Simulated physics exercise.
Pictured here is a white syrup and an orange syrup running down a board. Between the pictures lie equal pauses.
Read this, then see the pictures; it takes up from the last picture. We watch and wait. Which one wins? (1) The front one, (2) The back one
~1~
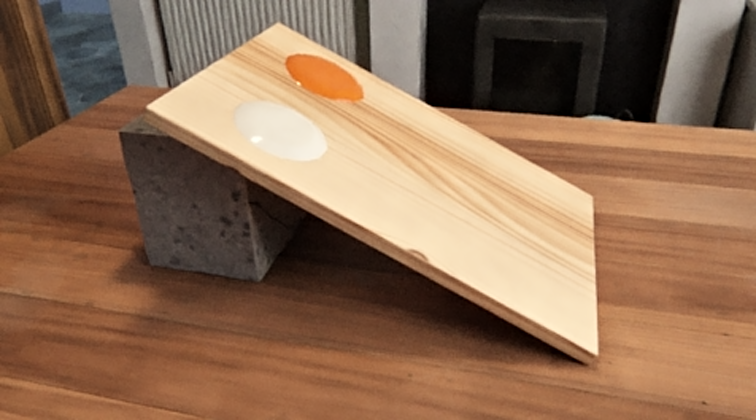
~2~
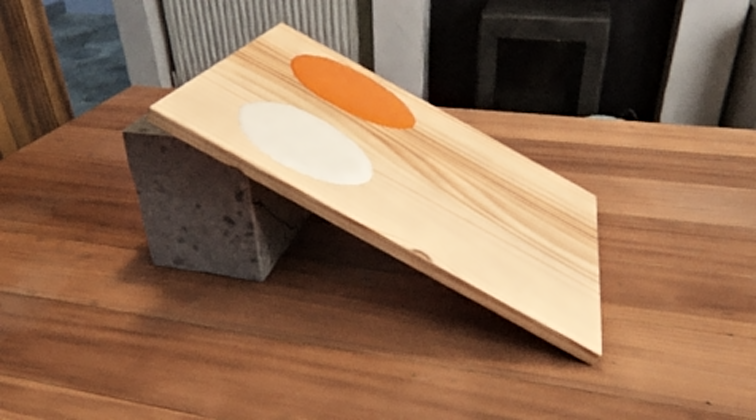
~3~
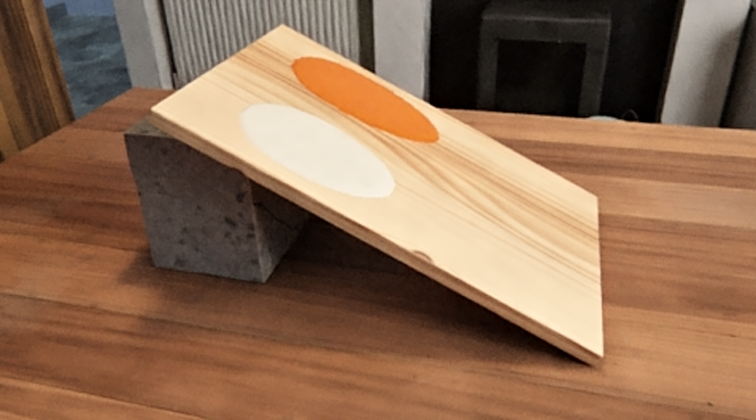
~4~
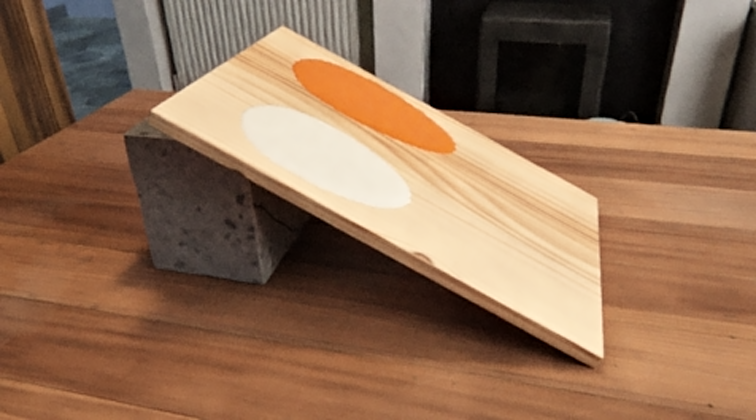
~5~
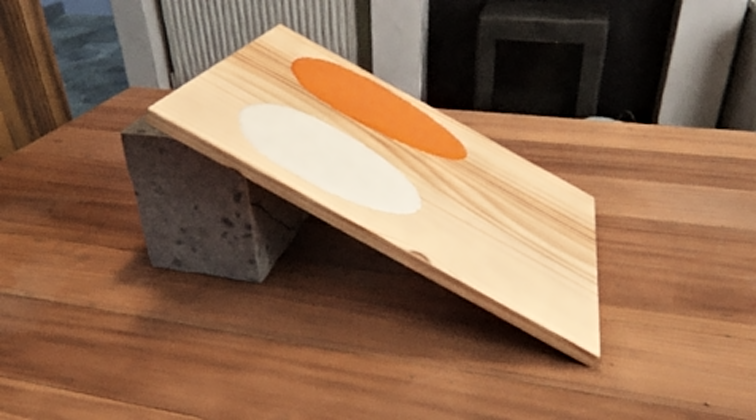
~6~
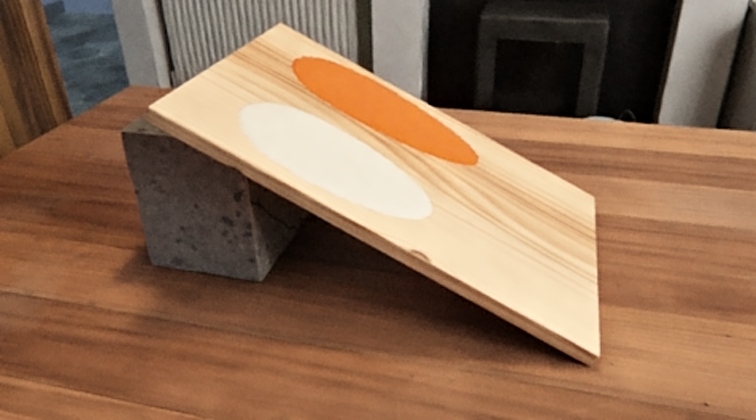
2.
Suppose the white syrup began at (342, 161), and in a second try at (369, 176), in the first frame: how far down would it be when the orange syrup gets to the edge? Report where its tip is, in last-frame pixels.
First near (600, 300), then near (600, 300).
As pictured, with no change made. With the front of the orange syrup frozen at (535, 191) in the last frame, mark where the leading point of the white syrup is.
Leading point estimate: Close to (486, 240) px.
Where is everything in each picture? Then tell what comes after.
Tip of the white syrup a quarter of the way down; tip of the orange syrup (353, 90) a quarter of the way down, in the first frame.
Tip of the white syrup (359, 168) half way down; tip of the orange syrup half way down, in the second frame.
Tip of the white syrup half way down; tip of the orange syrup (427, 130) half way down, in the third frame.
Tip of the white syrup (396, 191) half way down; tip of the orange syrup half way down, in the fourth frame.
Tip of the white syrup half way down; tip of the orange syrup (459, 150) half way down, in the fifth frame.
Tip of the white syrup (419, 203) half way down; tip of the orange syrup three quarters of the way down, in the sixth frame.
Soon after, the white syrup is three quarters of the way down; the orange syrup is three quarters of the way down.
Later, the white syrup is three quarters of the way down; the orange syrup is close to the edge.
In the end, the white syrup is close to the edge; the orange syrup is at the low edge.
